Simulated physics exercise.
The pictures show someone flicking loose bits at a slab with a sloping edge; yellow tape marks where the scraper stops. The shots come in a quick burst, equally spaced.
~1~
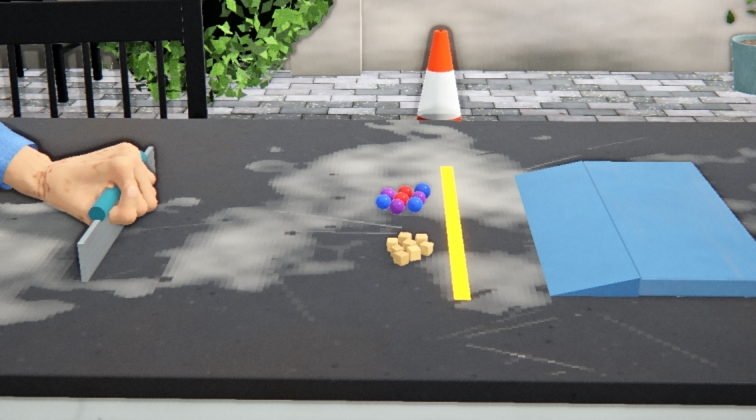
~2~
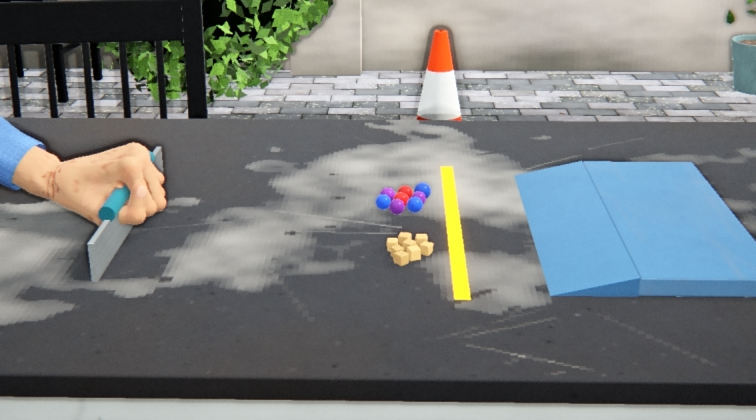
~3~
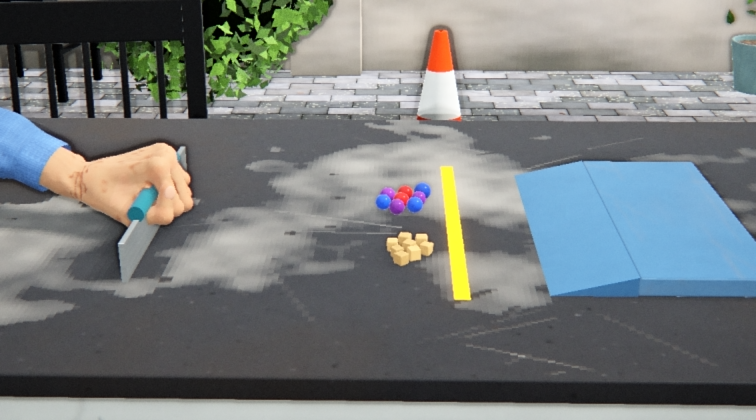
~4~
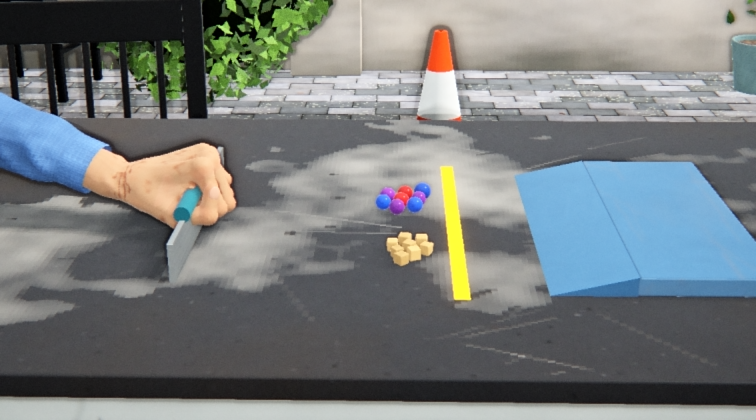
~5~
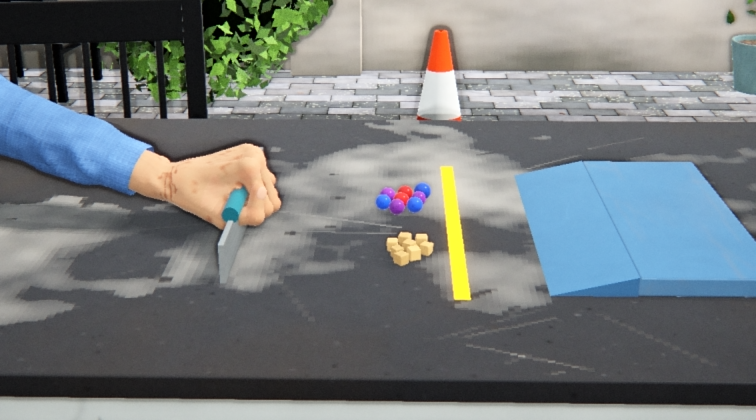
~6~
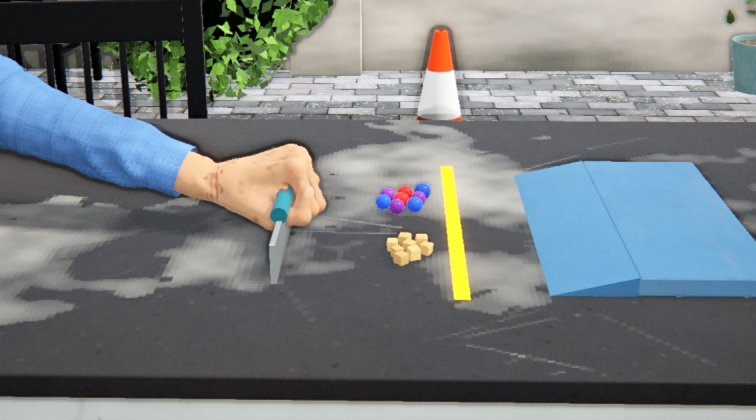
The video shows a hand in a blue sleeve sliding an upright scraper rightward across a dark tabletop toward small wooden cubes and colourful marbles, which stay still beside a yellow tape line and a blue ramp.
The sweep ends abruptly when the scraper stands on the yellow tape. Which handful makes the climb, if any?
Looking at the front handful, it stops under the top; the back handful climbs at least partly.
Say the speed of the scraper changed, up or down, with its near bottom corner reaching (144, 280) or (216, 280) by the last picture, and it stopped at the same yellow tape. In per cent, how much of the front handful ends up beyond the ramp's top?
Try 1: Around 0 percent; try 2: Around 0 percent.
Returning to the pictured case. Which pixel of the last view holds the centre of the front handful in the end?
At roughly pixel (552, 253).
Then, 0.13 s later than the last frame, scraper still moving, near (389, 191); front handful every one short of the ramp; back handful every one short of the ramp.
Then, 0.28 s later than the last frame, scraper stopped at the yellow tape; front handful every one short of the ramp; back handful every one short of the ramp.
Then, 0.56 s later than the last frame, scraper stopped at the yellow tape; front handful roughly two thirds on the ramp, roughly a third short of the ramp; back handful the larger part past the top, roughly a quarter on the ramp.
When it is over, scraper stopped at the yellow tape; front handful not one past the top, roughly two thirds on the ramp, roughly a third short of the ramp; back handful the larger part past the top, about a tenth short of the ramp.
